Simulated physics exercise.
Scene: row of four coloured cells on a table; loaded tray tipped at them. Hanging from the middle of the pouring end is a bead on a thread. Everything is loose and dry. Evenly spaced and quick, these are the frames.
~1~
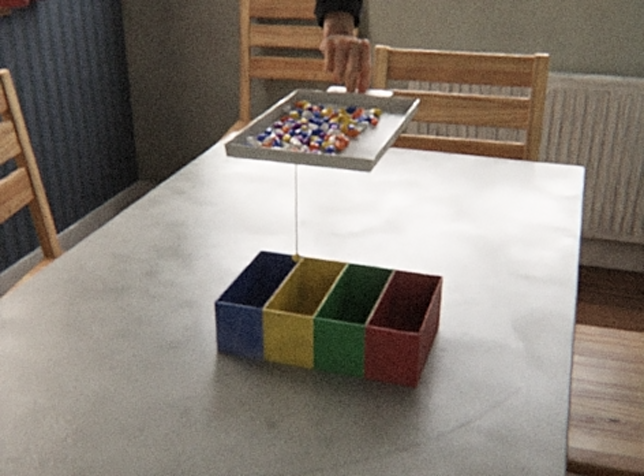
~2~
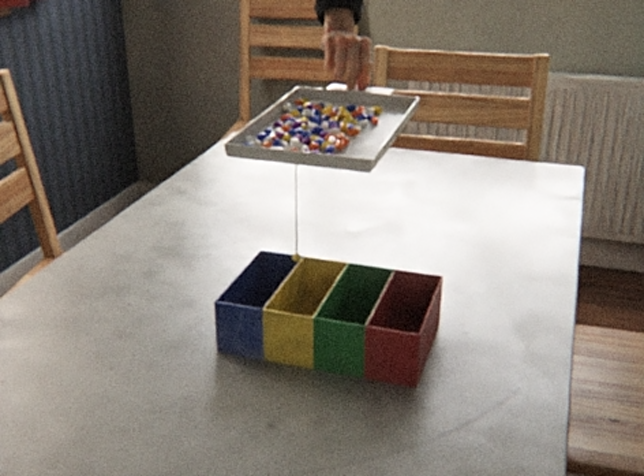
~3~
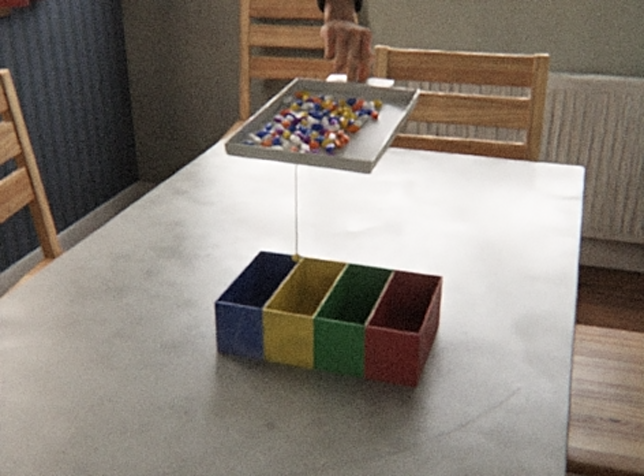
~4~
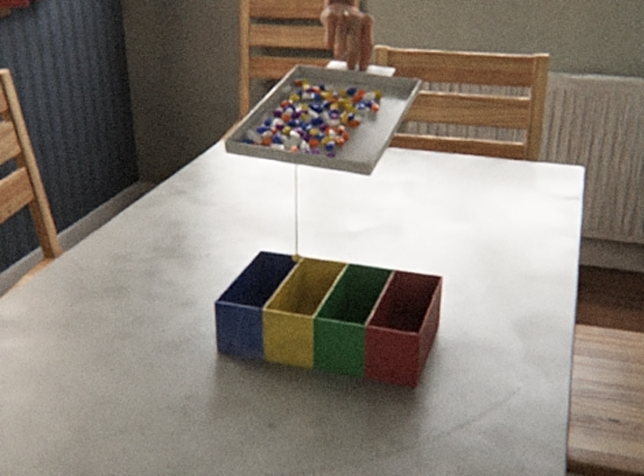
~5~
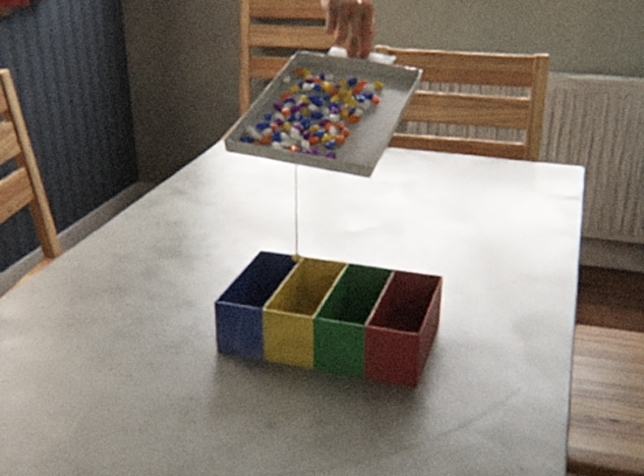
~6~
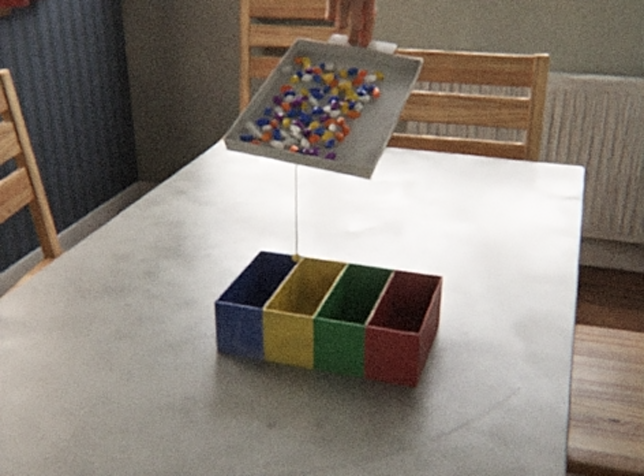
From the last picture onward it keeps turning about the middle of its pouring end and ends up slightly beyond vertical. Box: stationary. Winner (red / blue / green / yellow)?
Green.
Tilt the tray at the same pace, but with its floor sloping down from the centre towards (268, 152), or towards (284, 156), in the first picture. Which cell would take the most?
So the first one goes to the blue cell and the second to the blue cell.
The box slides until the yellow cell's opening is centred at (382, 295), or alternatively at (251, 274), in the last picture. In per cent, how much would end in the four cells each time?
Estimate: 80 % first, 80 % second.
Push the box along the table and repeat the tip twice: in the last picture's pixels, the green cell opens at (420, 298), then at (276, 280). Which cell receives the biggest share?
So the first one goes to the cell in yellow and the second to red.
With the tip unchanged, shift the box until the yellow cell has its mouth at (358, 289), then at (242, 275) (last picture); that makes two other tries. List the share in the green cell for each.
10% for the first placement, 20% for the second.
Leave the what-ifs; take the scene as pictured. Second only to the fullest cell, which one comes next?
Second: The yellow one.
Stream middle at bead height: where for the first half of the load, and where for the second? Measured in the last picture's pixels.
I'd place the first part at (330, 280) and the rest at (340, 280).
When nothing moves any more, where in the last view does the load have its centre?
(337, 340).
Just after the last frame, tray tipped steeply; almost all on the tray; just a few falling or outside the box.
A moment on, tray tipped past a quarter turn; almost all on the tray; about a tenth in the green cell; just a few in the red cell; just a few in the yellow cell.
Further on, tray tipped past a quarter turn; roughly half in the green cell; roughly a quarter in the yellow cell; about a tenth in the blue cell; about a tenth in the red cell; just a few falling or outside the box.
When it is over, tray tipped past a quarter turn; roughly half in the green cell; roughly a quarter in the yellow cell; about a tenth in the blue cell; about a tenth in the red cell; just a few outside the box.
